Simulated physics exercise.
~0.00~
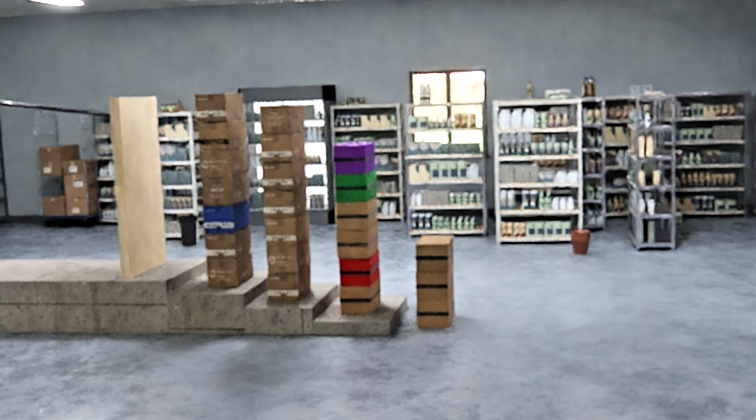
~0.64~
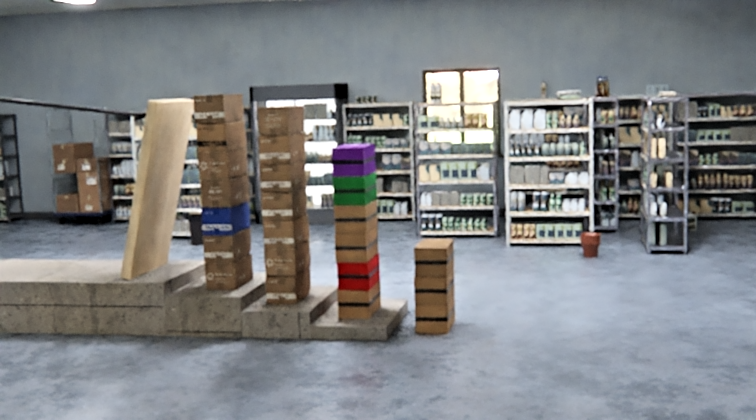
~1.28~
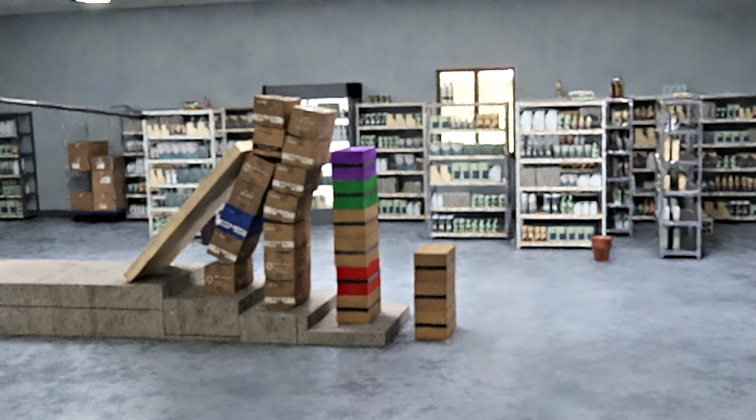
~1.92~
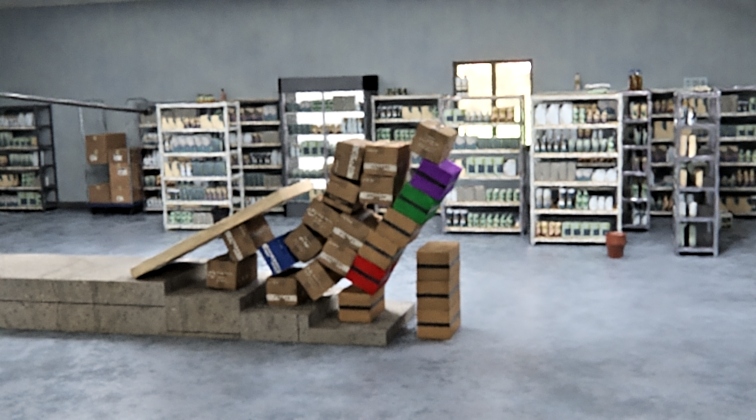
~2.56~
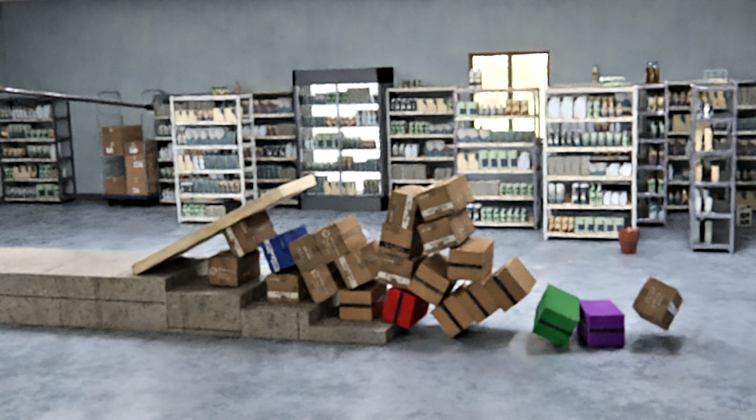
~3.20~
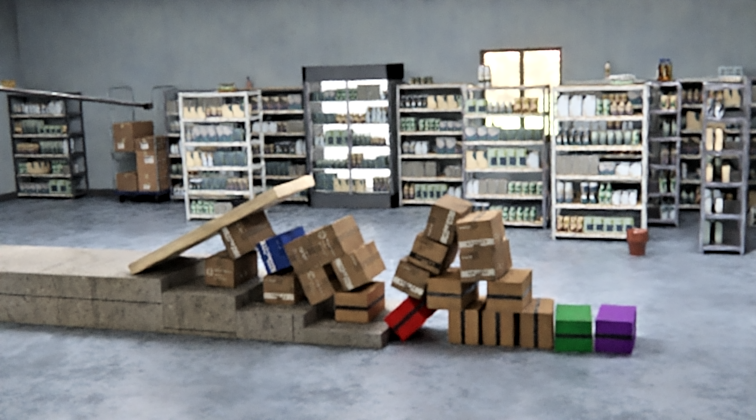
In a storeroom lined with stocked shelves, a tall wooden board tips right into stacks of taped cartons on descending steps, toppling them one after another onto the floor, and ends leaning over a jumbled heap, with the green and purple cartons lying at the far right.
